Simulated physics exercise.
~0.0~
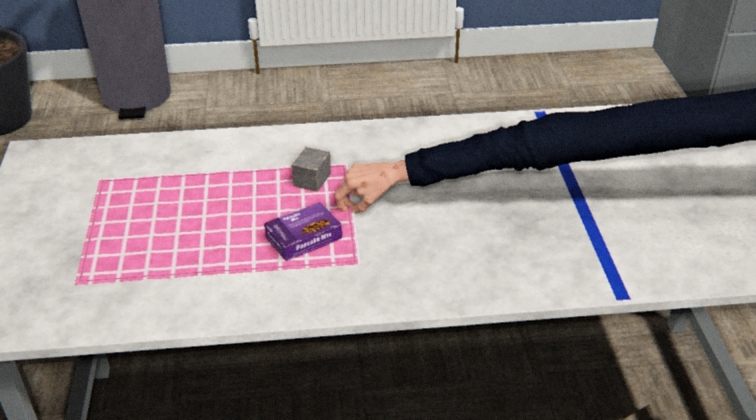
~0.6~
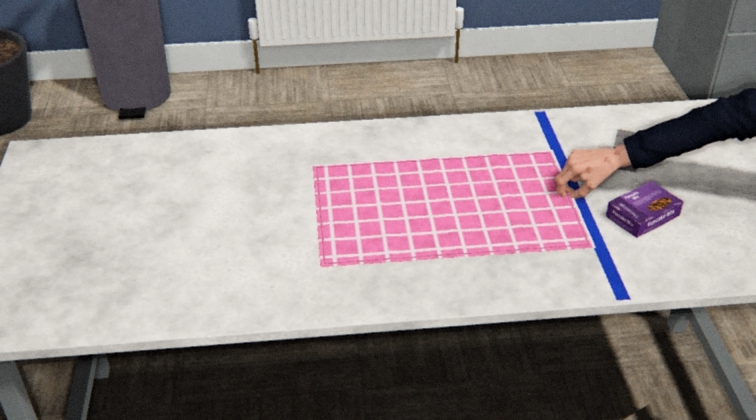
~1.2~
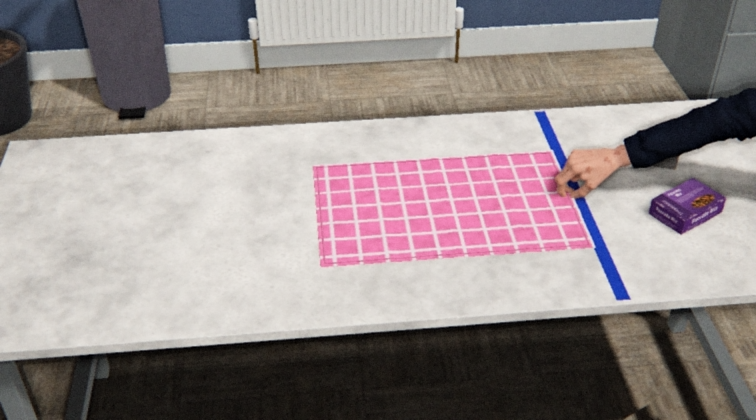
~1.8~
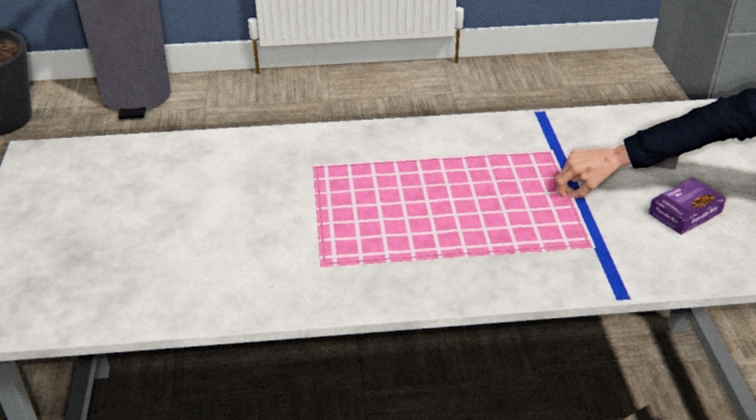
On a pale tabletop, a hand pulled a pink checked mat carrying a purple packet and a grey block rightward to a blue tape line, where the mat stopped; the packet slid off beyond the tape, and the block was no longer in sight.
